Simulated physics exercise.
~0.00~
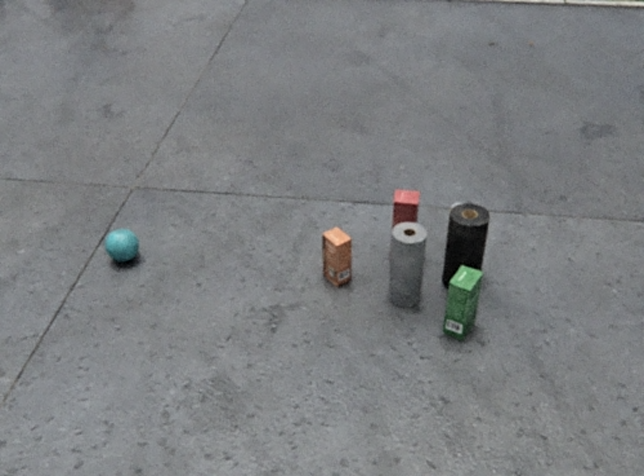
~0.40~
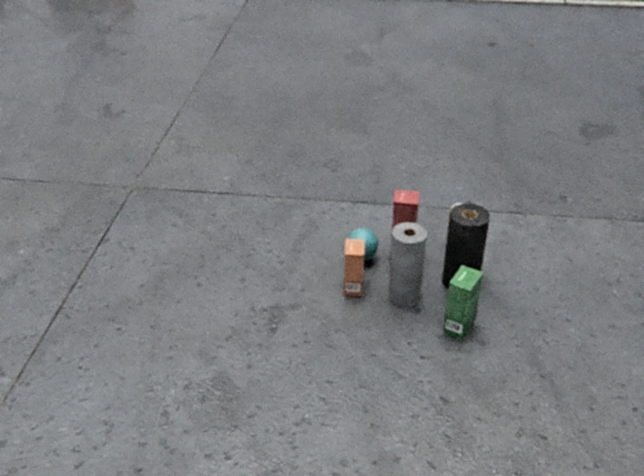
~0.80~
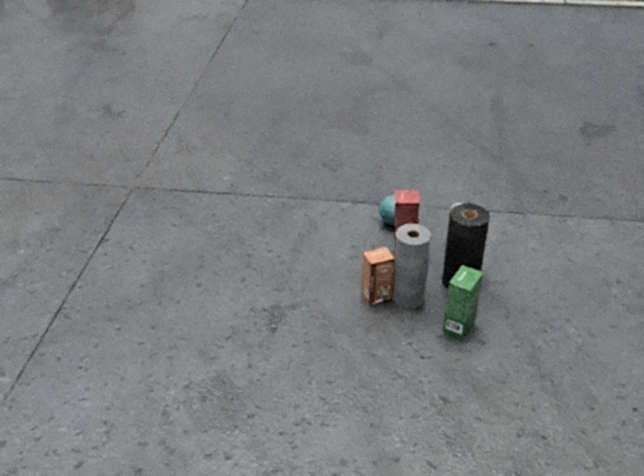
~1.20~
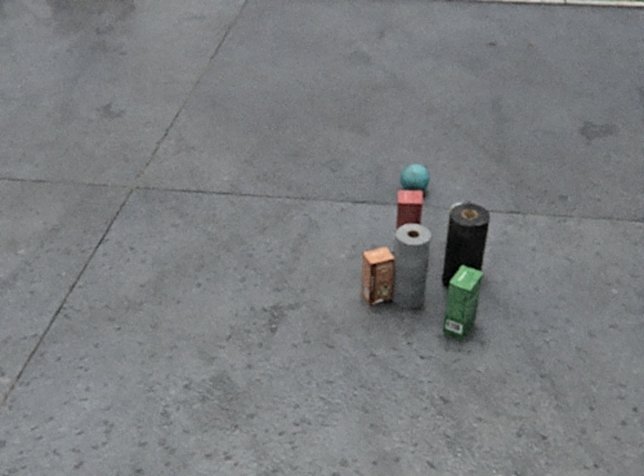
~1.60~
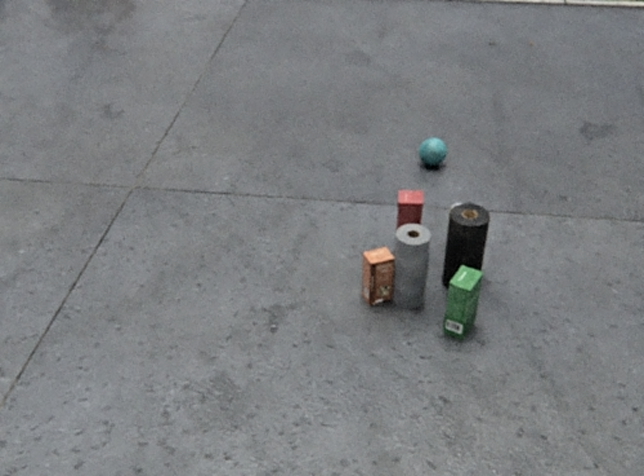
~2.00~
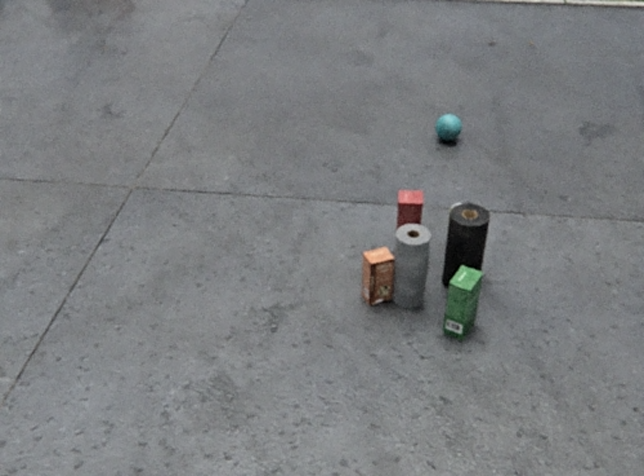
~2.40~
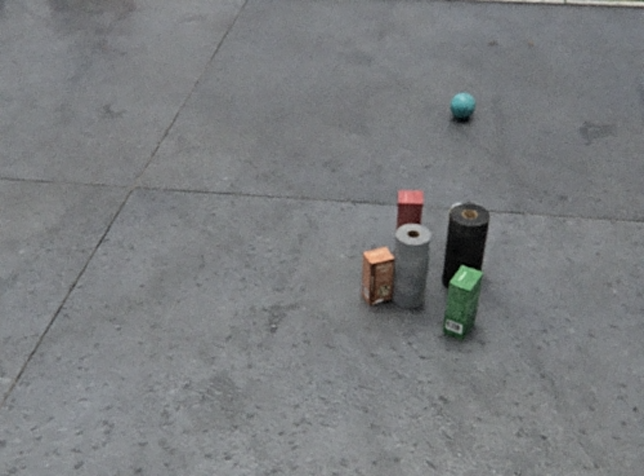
Turquoise ball rolling right into an upright orange carton, shoving it against a grey roll, then glancing past a red carton and rolling away behind the standing group.
